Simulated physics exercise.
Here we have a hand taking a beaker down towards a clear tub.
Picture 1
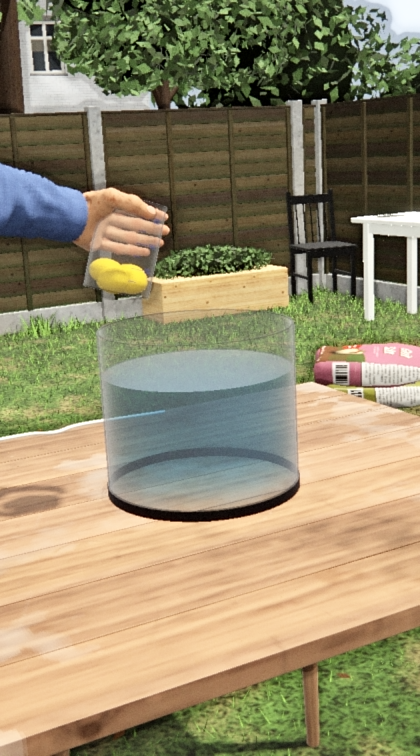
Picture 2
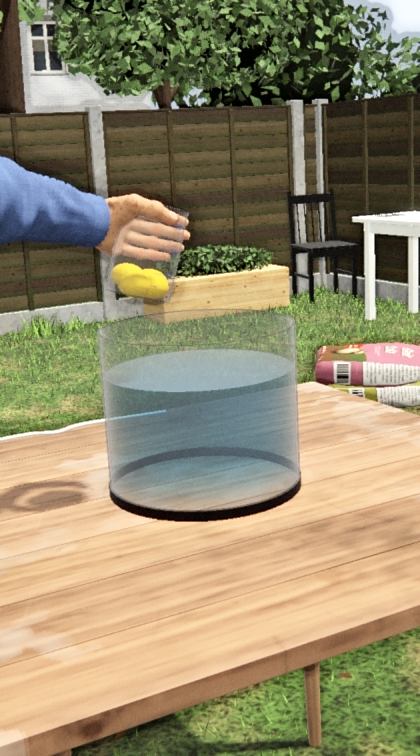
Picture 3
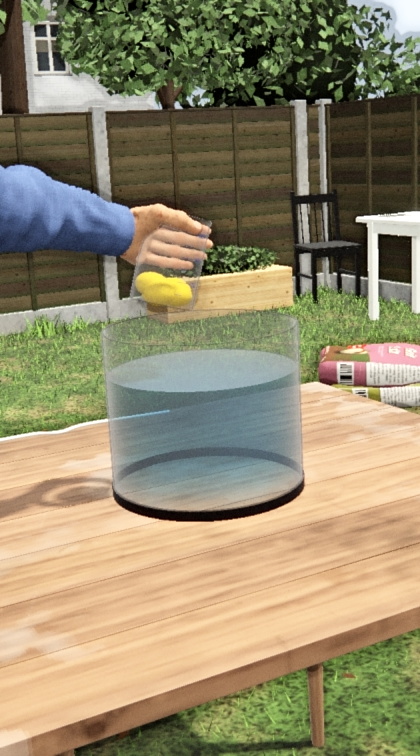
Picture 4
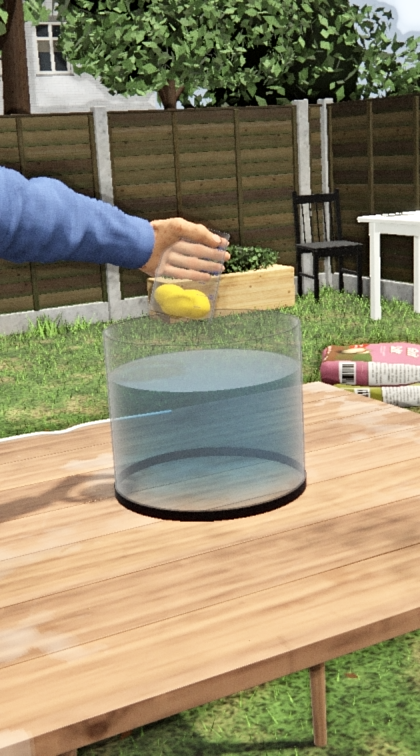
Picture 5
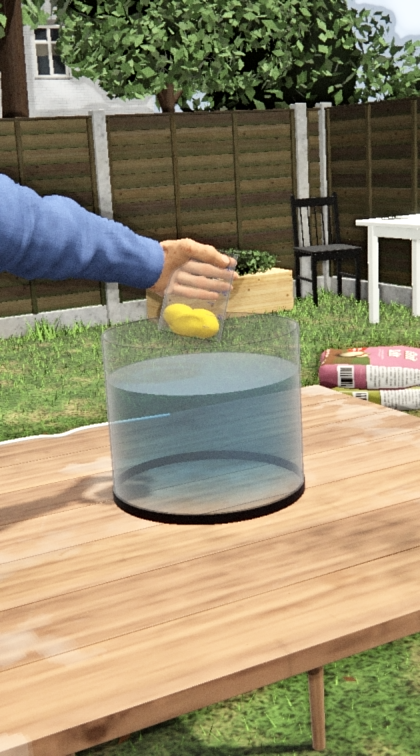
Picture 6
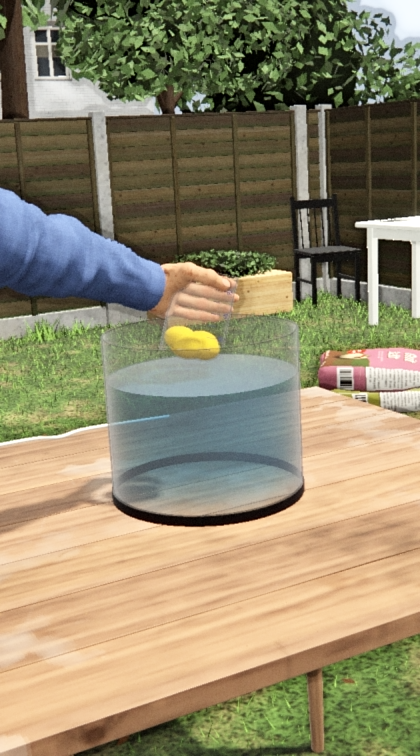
In a garden, a hand lowers a clear beaker holding something yellow over a tub of water.
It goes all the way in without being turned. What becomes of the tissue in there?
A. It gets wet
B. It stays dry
Answer: A.
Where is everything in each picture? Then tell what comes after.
In the first frame, beaker (125, 246) mouth up; above the clear tub.
In the second frame, beaker (147, 251) mouth up; tissue (140, 285); coming down.
In the third frame, beaker (170, 260) mouth up; lower.
In the fourth frame, beaker (189, 272) mouth up; tissue (182, 305); lower still.
In the fifth frame, beaker (198, 292) mouth up; close to the surface.
In the sixth frame, beaker (199, 314) mouth up; tissue (192, 347); just over the surface.
Shortly, the beaker enters the water.
Then, water pours in as the air escapes.
At the finish, the beaker is under, flooded, and the tissue is wet.
